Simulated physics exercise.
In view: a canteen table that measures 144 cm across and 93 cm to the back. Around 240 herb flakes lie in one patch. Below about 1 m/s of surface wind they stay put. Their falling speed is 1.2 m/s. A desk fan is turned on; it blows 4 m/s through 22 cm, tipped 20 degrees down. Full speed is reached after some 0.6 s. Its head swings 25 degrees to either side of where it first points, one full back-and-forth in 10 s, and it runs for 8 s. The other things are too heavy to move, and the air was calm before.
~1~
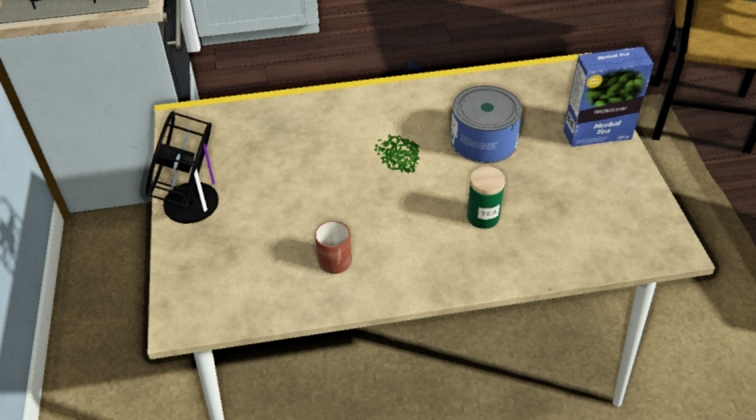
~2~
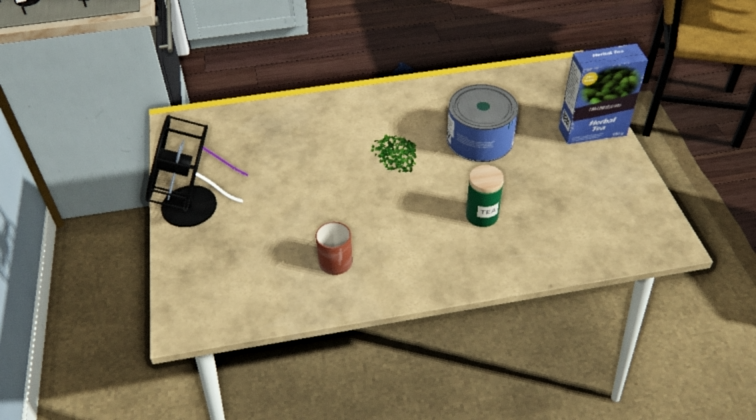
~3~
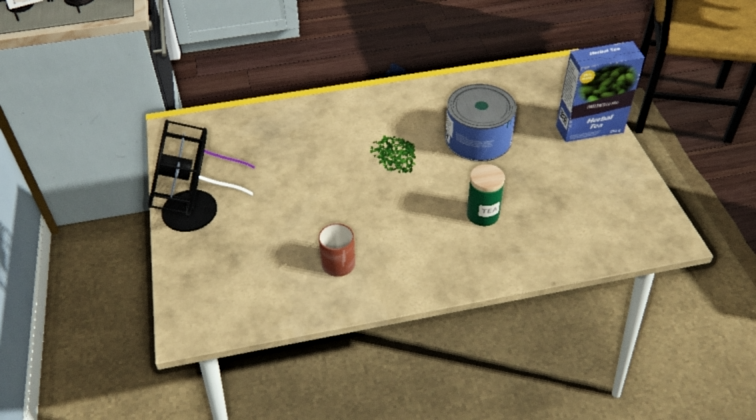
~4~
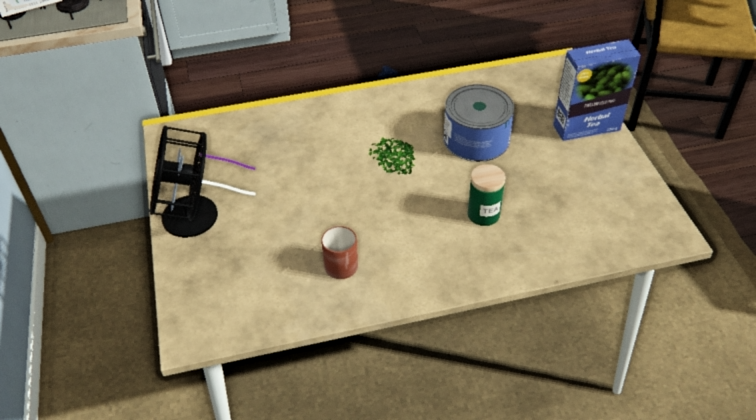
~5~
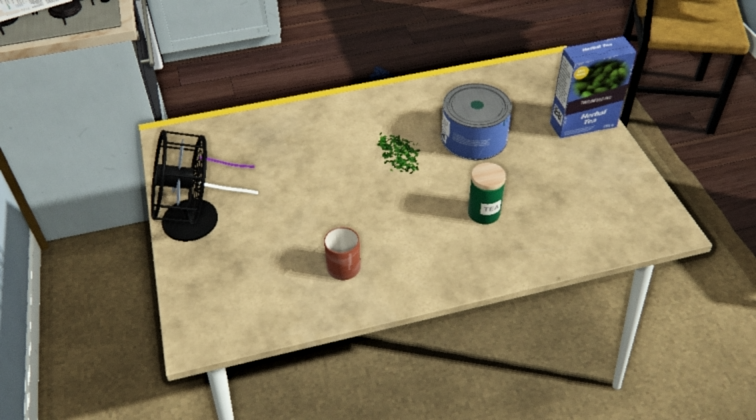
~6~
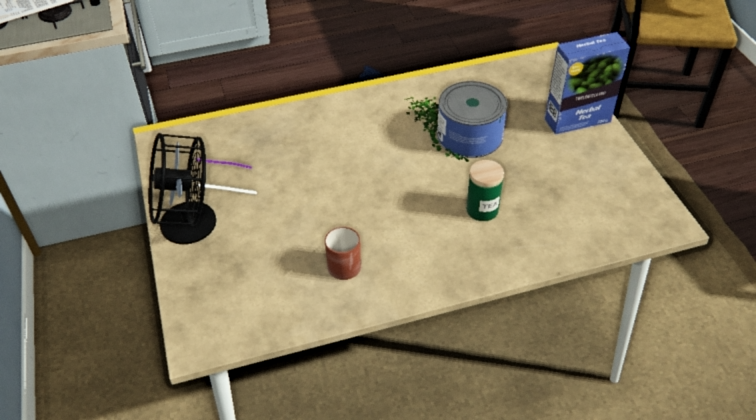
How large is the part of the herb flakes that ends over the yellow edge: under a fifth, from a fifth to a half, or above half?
The share over the yellow edge is above half.
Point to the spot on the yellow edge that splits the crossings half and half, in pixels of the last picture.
Near (484, 58).
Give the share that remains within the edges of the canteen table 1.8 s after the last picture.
About 1 %.
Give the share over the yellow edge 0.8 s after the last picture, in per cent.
Near 80 %.
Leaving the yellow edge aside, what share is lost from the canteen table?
Near 15 %.
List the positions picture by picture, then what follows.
In the first picture, the middle of the herb flakes is near (402, 153), none has stirred yet and the mouth of the desk fan is at (179, 160).
In the second picture, the middle of the herb flakes is near (399, 152), none has stirred yet and the yellow edge is centred on (373, 80).
In the third picture, the middle of the herb flakes is near (398, 153), none has stirred yet, the top of a large tin is at (482, 105) and the top of a jar is at (488, 176).
In the fourth picture, the middle of the herb flakes is near (397, 155), none has stirred yet and the head of the desk fan has turned about 7 degrees towards the back.
In the fifth picture, the middle of the herb flakes is near (399, 154), the farthest in sight from the desk fan is at (417, 144) and about 45 % have left their places.
In the sixth picture, the middle of the herb flakes is near (431, 120), the farthest in sight from the desk fan is at (431, 100), all have left their places and the head of the desk fan has turned about 12 degrees towards the back.
Then, 0.8 s after the last picture, 83 % are over the yellow edge; 91 % are gone or lie where they will stay.
Then, 1.8 s after the last picture, 84 % are over the yellow edge; 99 % are gone or lie where they will stay.
Then, 3.6 s after the last picture, 84 % are over the yellow edge; 100 % are gone or lie where they will stay.
Then, 7.2 s after the last picture, at the end, 84 % are over the yellow edge.
